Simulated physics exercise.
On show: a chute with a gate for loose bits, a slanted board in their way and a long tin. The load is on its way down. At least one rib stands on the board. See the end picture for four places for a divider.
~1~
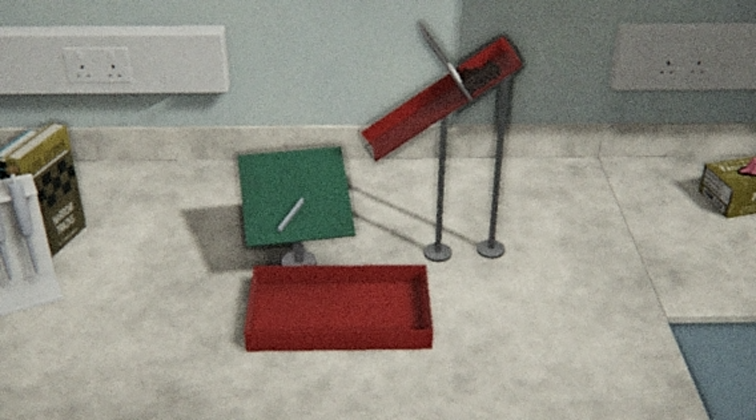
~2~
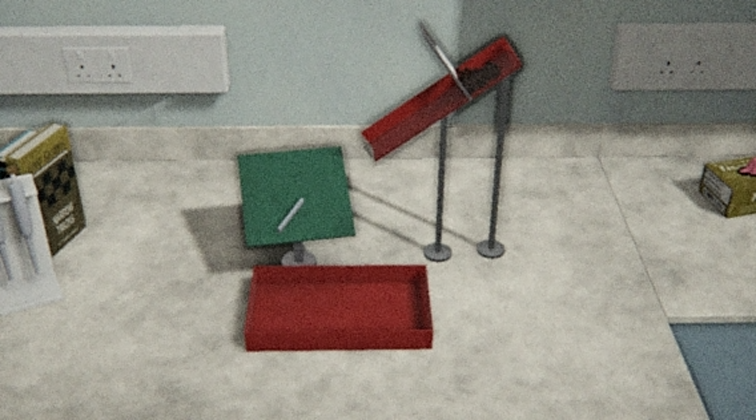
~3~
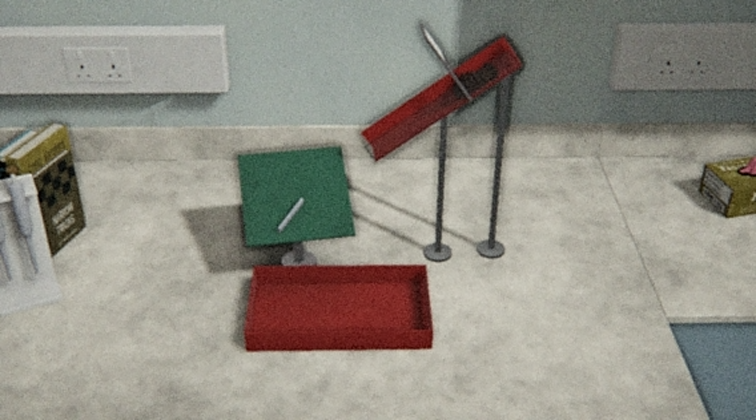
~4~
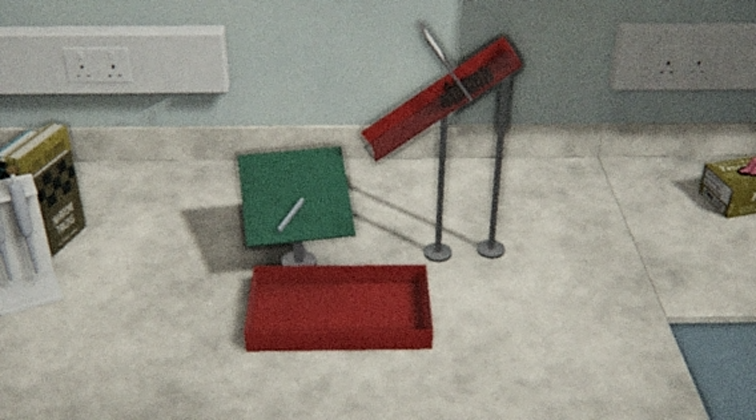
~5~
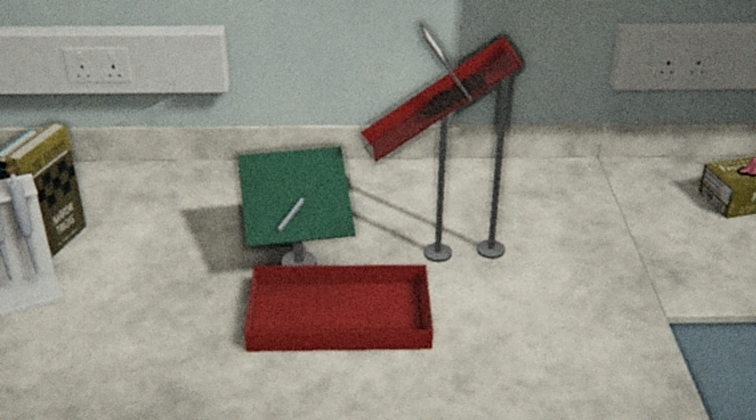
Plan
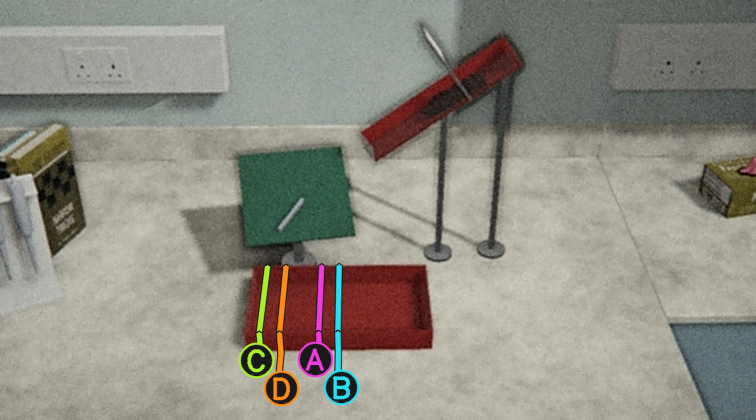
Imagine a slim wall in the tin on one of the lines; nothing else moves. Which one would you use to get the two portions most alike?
D is best.
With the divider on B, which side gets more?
The left side.
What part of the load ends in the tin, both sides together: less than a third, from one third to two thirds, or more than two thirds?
It is from one third to two thirds.
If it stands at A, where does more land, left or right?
More lands on the left.
On the marked copy, line A crosses the front rim at (318, 332); line B crosses the front rim at (337, 332); line C crosses the front rim at (259, 333); line D crosses the front rim at (279, 332).
For line A, of what is caught, most on the left of the divider, a small part on the right.
For line B, of what is caught, nearly all on the left of the divider, a small part on the right.
For line C, of what is caught, about a quarter on the left of the divider, most on the right.
For line D, of what is caught, about half on the left of the divider, about half on the right.
